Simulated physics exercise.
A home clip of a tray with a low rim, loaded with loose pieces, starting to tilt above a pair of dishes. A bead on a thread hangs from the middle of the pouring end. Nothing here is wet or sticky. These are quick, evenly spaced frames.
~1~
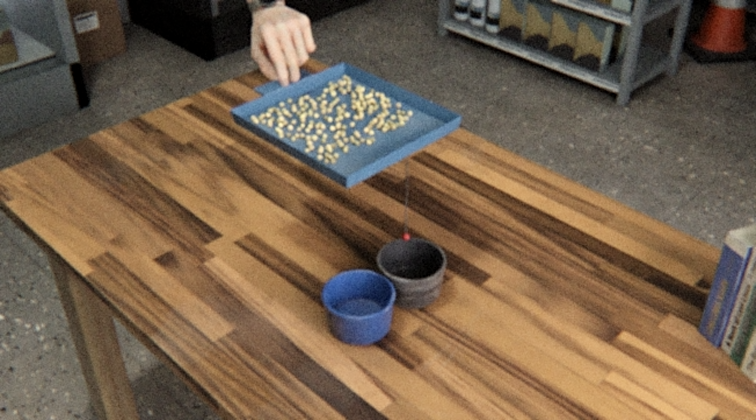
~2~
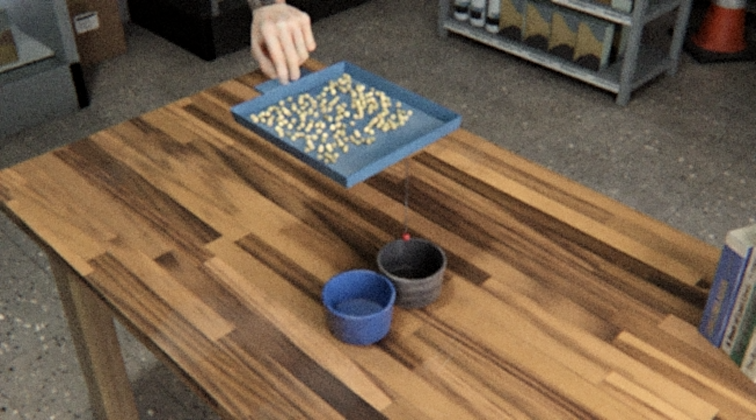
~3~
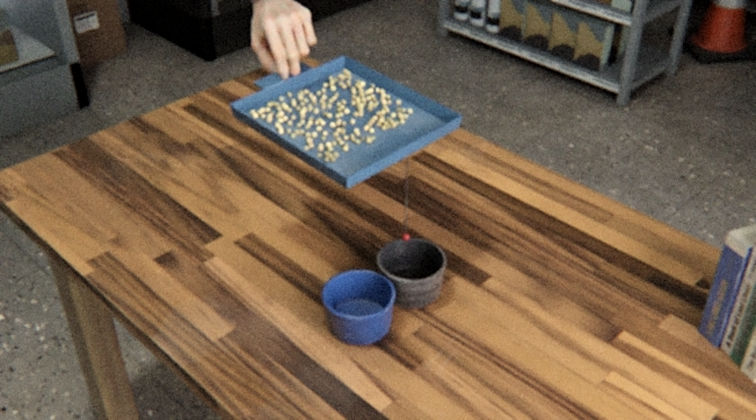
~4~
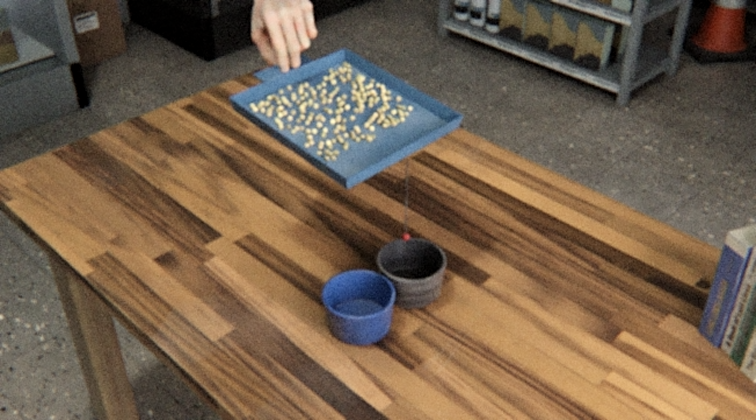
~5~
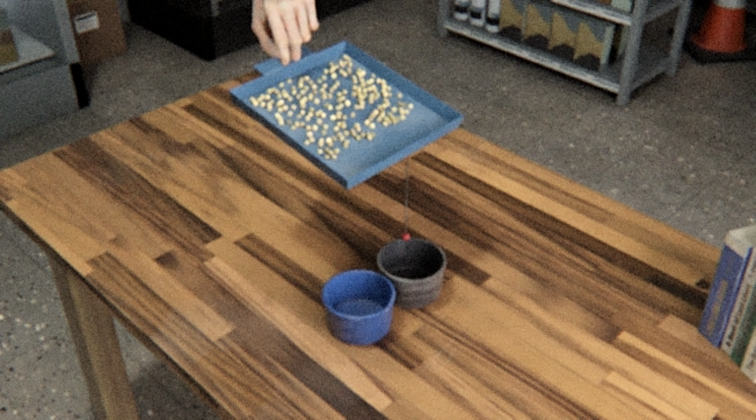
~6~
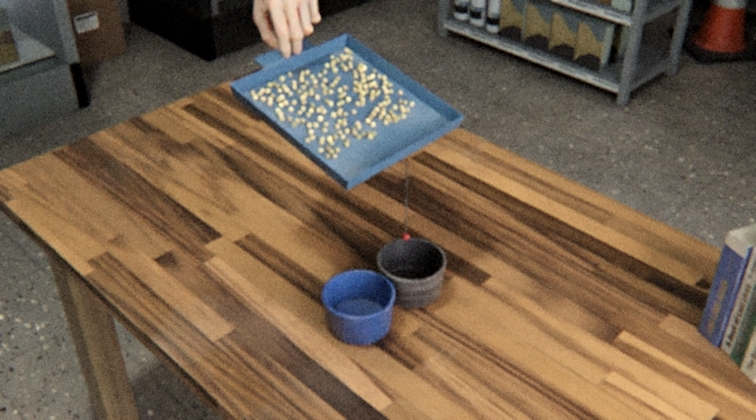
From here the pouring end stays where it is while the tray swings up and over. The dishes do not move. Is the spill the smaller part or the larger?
In the dishes lies over half of it.
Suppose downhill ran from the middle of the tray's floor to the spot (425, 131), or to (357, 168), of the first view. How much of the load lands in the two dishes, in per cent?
The first gives 0 %, the second 40 %.
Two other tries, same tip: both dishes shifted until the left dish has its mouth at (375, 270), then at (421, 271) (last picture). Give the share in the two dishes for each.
First some 40, then 60 per cent.
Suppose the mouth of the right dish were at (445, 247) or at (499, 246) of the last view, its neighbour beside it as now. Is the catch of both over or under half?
One: More than half. Two: The smaller part.
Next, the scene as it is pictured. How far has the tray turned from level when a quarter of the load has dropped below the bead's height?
At about 105°.
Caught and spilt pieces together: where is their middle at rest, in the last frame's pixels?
Roughly at (407, 297).
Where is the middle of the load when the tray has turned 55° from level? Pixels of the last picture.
At about (394, 154).
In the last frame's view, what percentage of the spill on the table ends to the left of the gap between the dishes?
Near 0 %.
Soon after the last picture, tray tipped steeply; all on the tray.
A little later, tray tipped right over; nearly all on the tray; a stray few in the air.
Later still, tray tipped past a quarter turn; about a third in the left dish; about a third in the right dish; about a third outside both; a stray few in the air.
At rest, tray tipped past a quarter turn; about a third in the left dish; about a third in the right dish; about a third outside both; a stray few in the air.
